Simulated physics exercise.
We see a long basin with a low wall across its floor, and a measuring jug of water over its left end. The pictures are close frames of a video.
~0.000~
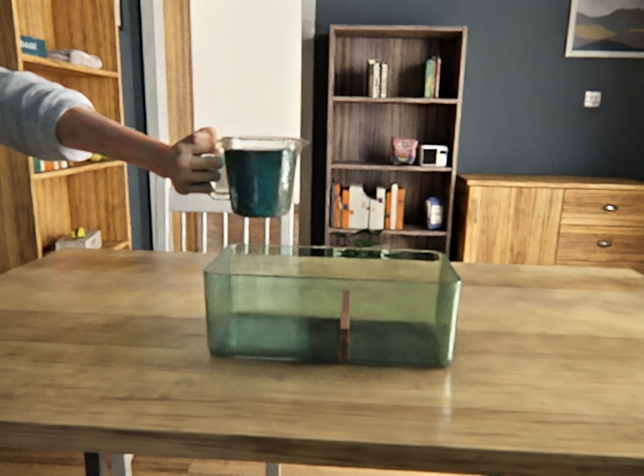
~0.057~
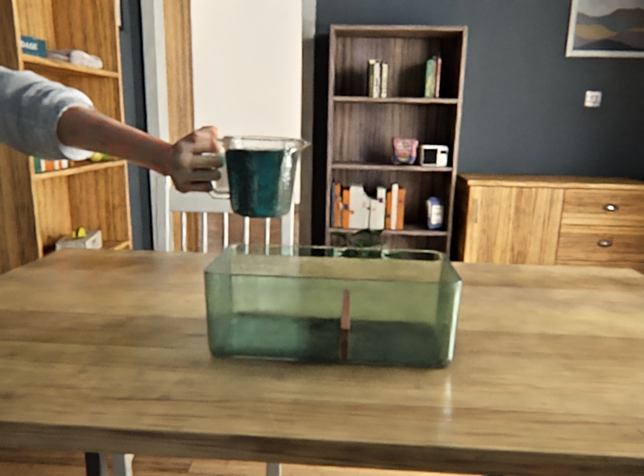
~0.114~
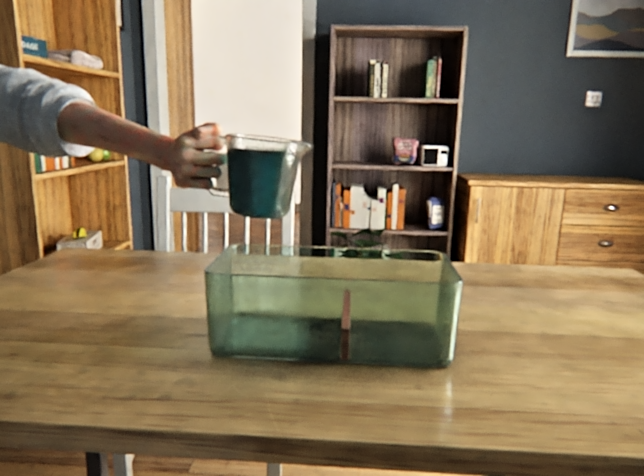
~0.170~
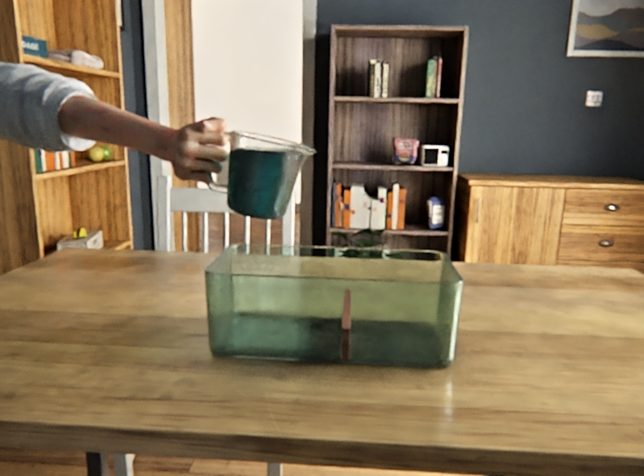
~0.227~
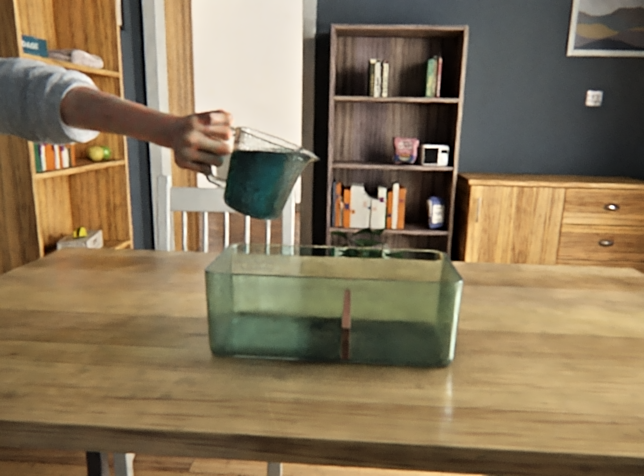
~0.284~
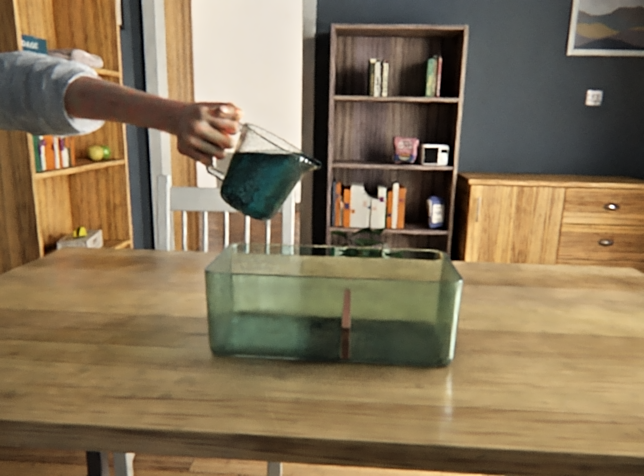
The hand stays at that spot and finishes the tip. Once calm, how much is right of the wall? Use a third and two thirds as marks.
In the end from a third to two thirds is right of the wall.
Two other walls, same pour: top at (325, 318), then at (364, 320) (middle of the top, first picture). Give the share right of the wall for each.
Near 90 % and 15 %.
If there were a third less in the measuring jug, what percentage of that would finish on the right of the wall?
It comes to 25 per cent or so.
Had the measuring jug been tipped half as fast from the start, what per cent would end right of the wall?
Near 65 %.
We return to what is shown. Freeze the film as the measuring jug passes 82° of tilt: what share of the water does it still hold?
Near 60 %.
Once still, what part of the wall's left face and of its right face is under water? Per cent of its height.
The left part 20 per cent, the right part 30.
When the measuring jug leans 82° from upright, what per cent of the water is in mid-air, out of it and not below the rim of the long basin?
Close to 25 per cent.
A moment on, the measuring jug is tipped on its side and 58 per cent is still to pour, 3 is left of the wall and 16 right of it.
Next, the measuring jug is tipped on its side and 16 per cent is still to pour, 23 is left of the wall and 48 right of it.
Then the measuring jug is tipped on its side and 3 per cent is still to pour, 39 is left of the wall and 56 right of it.
Later the measuring jug is tipped on its side and 0 per cent is still to pour, 43 is left of the wall and 56 right of it.
In the end 43 per cent lies left of the wall, 56 right of it and 1 outside.
